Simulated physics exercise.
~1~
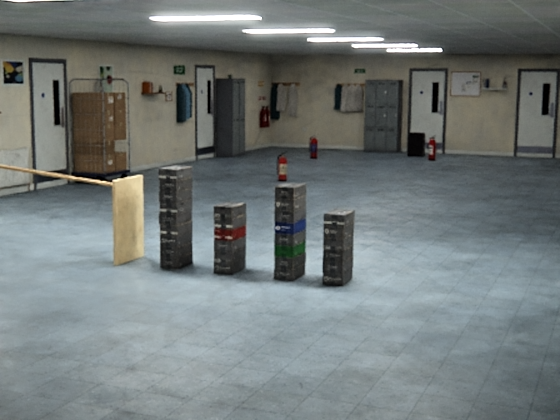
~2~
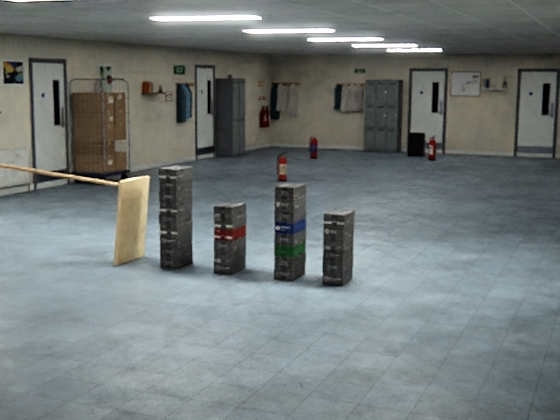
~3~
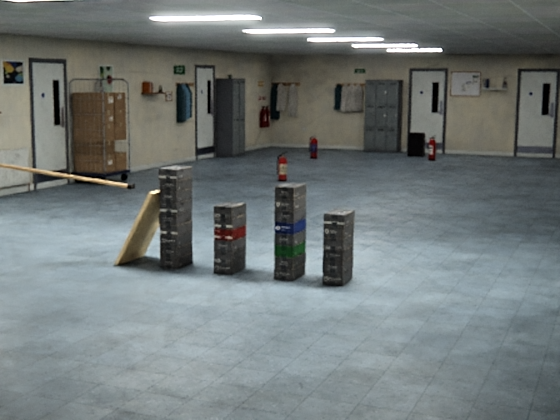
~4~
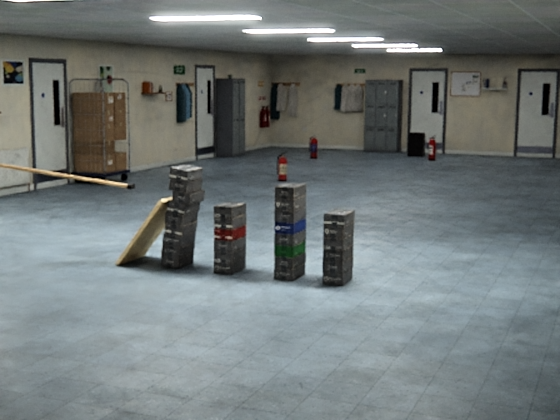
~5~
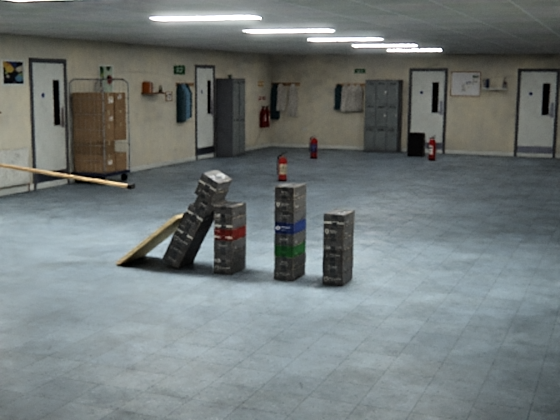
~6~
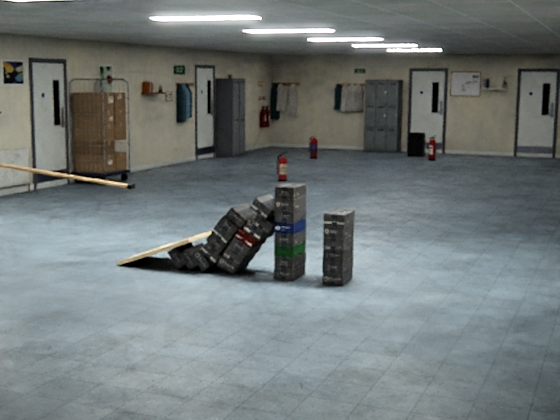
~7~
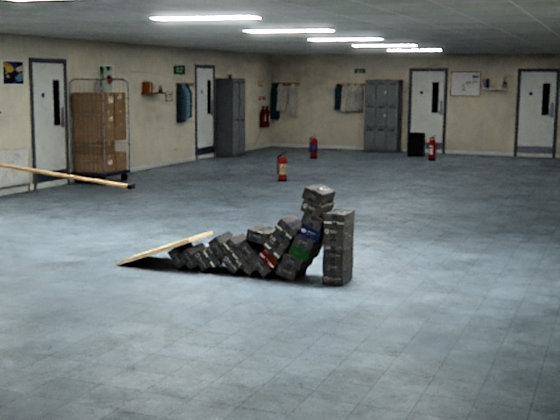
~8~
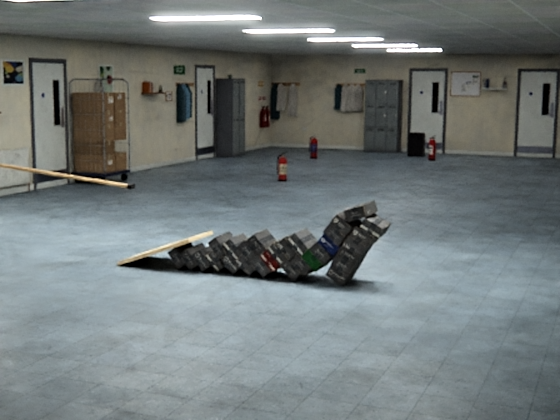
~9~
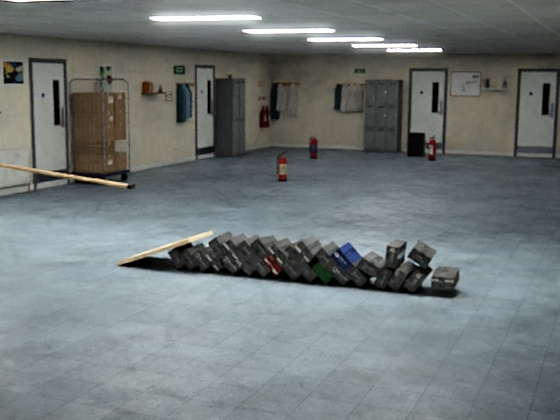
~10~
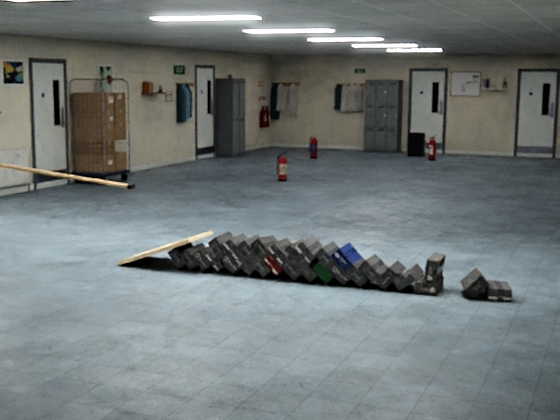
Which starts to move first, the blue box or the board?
The board starts to move first. The blue box only shifts later, once the columns to its left have toppled toward it.
